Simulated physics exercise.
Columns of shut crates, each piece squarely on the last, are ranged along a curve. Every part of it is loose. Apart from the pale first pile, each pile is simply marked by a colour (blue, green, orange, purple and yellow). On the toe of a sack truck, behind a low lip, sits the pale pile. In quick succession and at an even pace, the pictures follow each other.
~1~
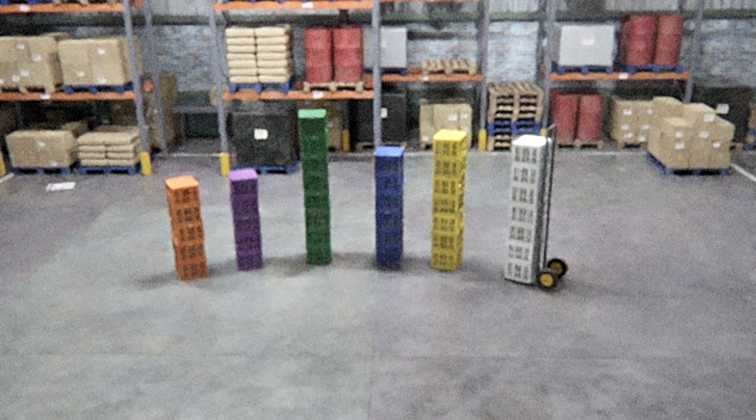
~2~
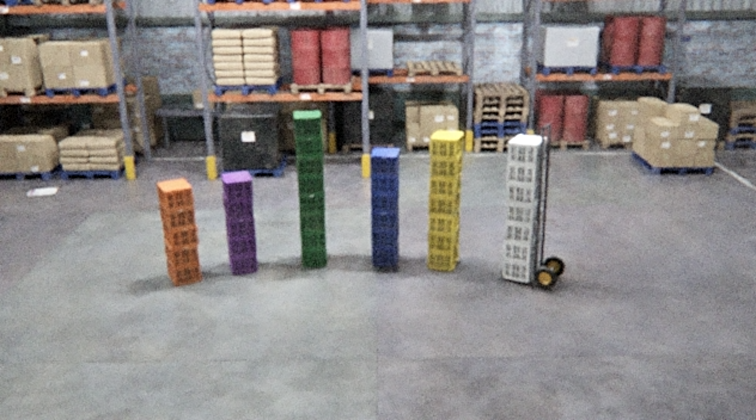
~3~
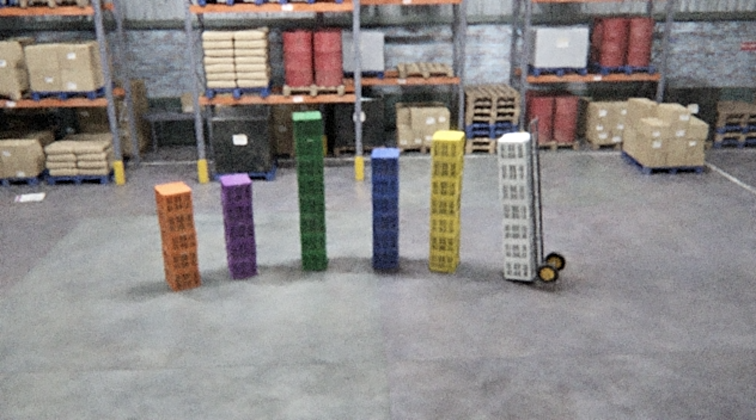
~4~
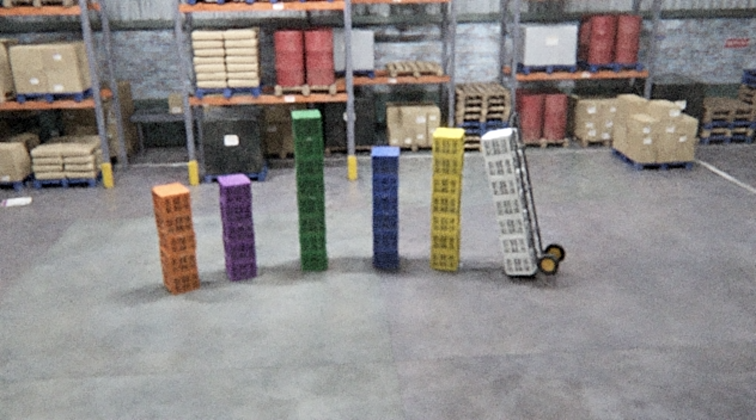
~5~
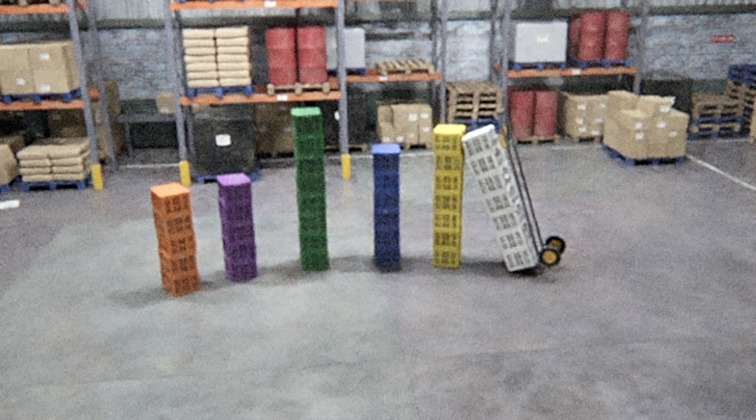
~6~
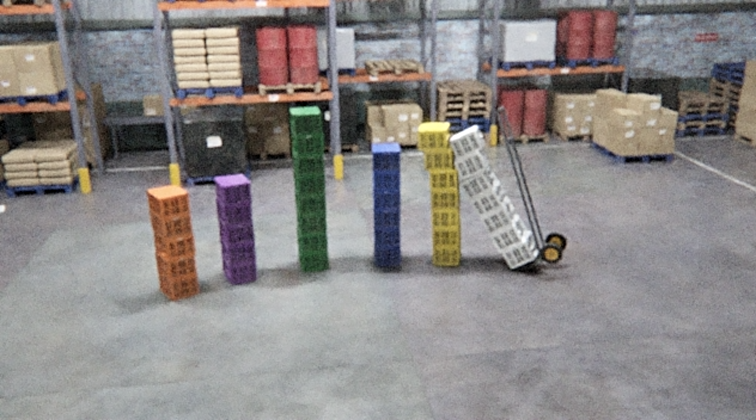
To begin with, six upright columns of stacked crates, orange, purple, green, blue, yellow and white, stand in a curve on a warehouse floor, the white one on a sack truck. The truck and white column then lean leftward, slightly, then clearly, until the yellow column's top crate shifts a little left.
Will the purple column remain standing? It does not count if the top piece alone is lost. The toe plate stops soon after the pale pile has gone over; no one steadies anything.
Once things calm down, that pile is left a mess.
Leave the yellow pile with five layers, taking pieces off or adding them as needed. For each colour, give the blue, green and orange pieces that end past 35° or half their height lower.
For blue the count is 6, for green it is 8, and for orange it is 5.
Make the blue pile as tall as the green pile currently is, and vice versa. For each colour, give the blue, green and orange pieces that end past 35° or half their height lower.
Blue 8, green 5, orange 5.
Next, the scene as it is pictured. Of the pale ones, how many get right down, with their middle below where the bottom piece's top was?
Counting them up gives 6.
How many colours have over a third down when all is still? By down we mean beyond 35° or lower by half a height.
5.
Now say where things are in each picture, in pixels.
In the first frame (places mark the middle of the side facing us; the camera moves round a little), truck frame (545, 163) level; top purple crate (245, 188); top yellow crate (446, 149); the rest undisturbed.
The second frame shows truck frame (541, 161) rocked barely; top purple crate (239, 191).
The third frame shows truck frame (531, 157) rocked a little, top of the pale pile leaning a little; top purple crate (239, 194); the rest undisturbed.
The fourth frame shows truck frame (517, 150) rocked a little, top of the pale pile leaning a little; top purple crate (238, 194); the rest undisturbed.
The fifth frame shows truck frame (507, 145) rocked clearly, top of the pale pile leaning clearly; top purple crate (238, 194); the rest undisturbed.
The sixth frame shows truck frame (507, 143) rocked clearly, top of the pale pile leaning clearly; top purple crate (237, 195); top yellow crate (432, 141) shifted about its own height; 5 disturbed, none down.
Soon after the last picture, 7 of the pale pile down; none of the 5 purple crates down (0 of 31 in all colours); top purple crate unmoved; top yellow crate leaning clearly.
A little later, 7 of the pale pile down; none of the 5 purple crates down (10 of 31 in all colours); top purple crate unmoved; top yellow crate leaning well over, some two heights lower.
Later still, 7 of the pale pile down; none of the 5 purple crates down (21 of 31 in all colours); top purple crate leaning a little; top green crate on its side.
After that, 7 of the pale pile down; 4 of the 5 purple crates down (30 of 31 in all colours); top purple crate leaning steeply, some three heights lower; top blue crate on its side.
At rest, 7 of the pale pile down; 4 of the 5 purple crates down (30 of 31 in all colours); top purple crate upside down; top blue crate on its side. As the last picture would show them, middles, top purple crate near (29, 294), top blue crate near (299, 238).
